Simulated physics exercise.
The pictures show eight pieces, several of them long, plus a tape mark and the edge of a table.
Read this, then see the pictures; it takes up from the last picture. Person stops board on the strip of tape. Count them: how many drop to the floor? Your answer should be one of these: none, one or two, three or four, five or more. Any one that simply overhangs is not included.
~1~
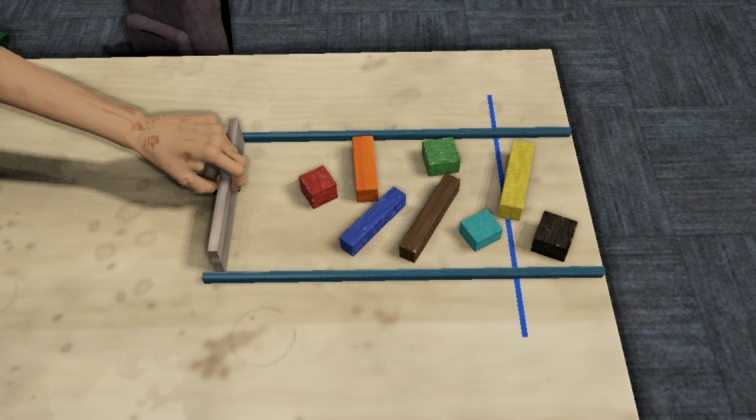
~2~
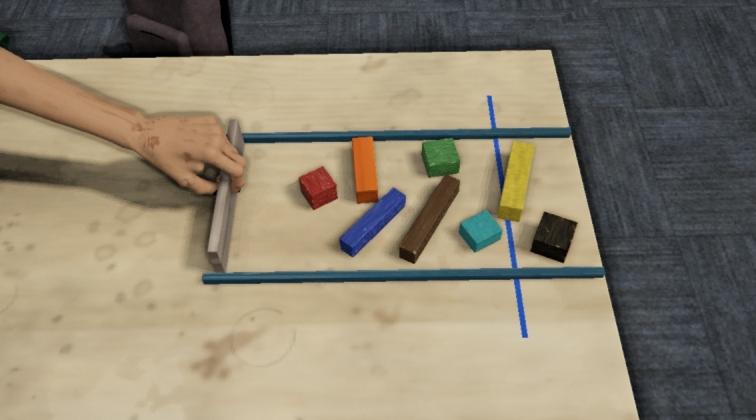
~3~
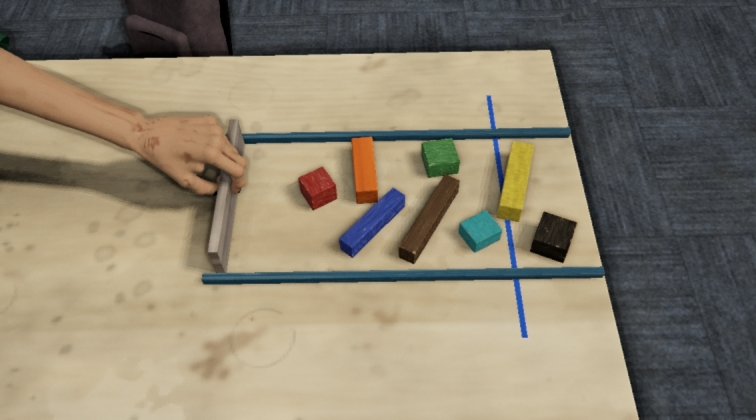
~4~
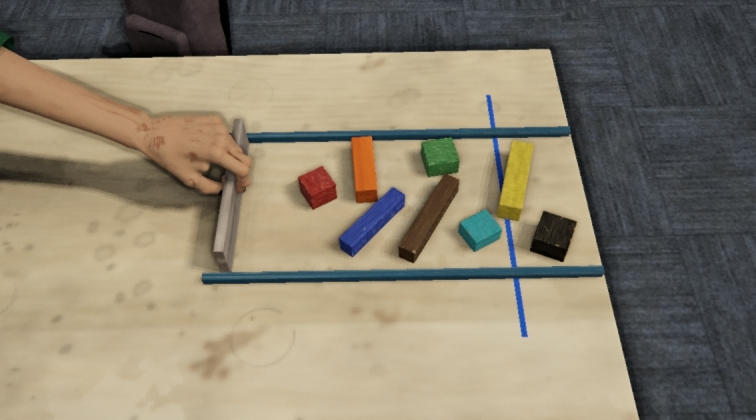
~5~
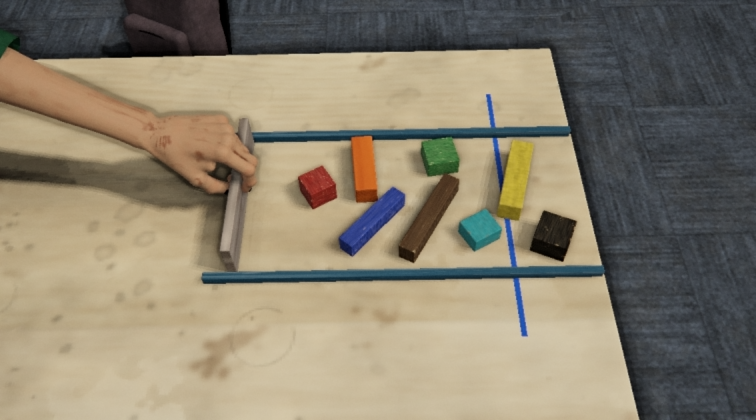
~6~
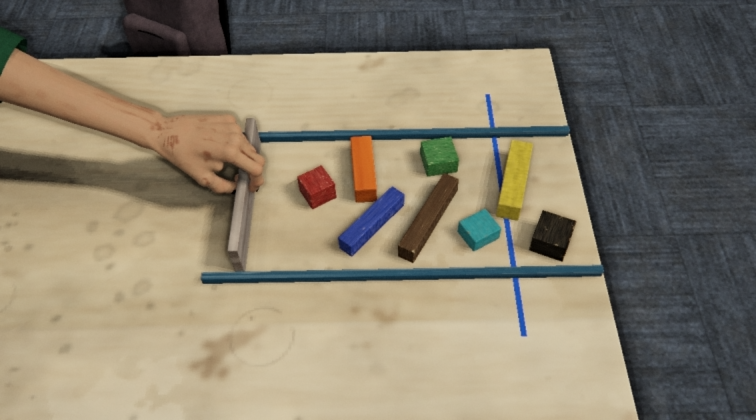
The count is one or two.
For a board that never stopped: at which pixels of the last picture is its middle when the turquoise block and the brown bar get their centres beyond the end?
About (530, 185), and about (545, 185) for the other.
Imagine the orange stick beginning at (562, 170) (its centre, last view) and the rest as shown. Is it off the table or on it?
Placed there, it goes off the edge.
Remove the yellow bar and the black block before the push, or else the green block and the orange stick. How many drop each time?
Counts - first: 0, second: 1.
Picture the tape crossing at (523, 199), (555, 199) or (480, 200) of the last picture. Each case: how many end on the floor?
Try by try, 2, 5 and 0.
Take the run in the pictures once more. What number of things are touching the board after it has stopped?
The count in contact is 3.
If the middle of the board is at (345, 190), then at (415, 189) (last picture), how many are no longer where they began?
The number moved is 3 and then 6.
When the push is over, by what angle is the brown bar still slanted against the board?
Some 30 degrees.
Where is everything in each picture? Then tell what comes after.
In the first picture, black block (554, 236); yellow bar (516, 180); turquoise block (481, 230); board (228, 192); tape (505, 200).
In the second picture, yellow bar (516, 180); brown bar (430, 218).
In the third picture, turquoise block (480, 231); green block (440, 158).
In the fourth picture, black block (553, 236); orange stick (364, 169).
In the fifth picture, yellow bar (515, 179); red block (318, 187).
In the sixth picture, black block (553, 236); yellow bar (515, 179); turquoise block (479, 230); board (246, 192); tape (504, 199).
Soon after, none off yet; black block at rest near (553, 236); yellow bar at rest near (515, 179); turquoise block at rest near (479, 230).
Then, none off yet; black block at rest near (553, 236); yellow bar at rest near (515, 179); turquoise block moved a little near (494, 233).
By the end, the number that fall off is one or two; fallen, yellow bar and black block.
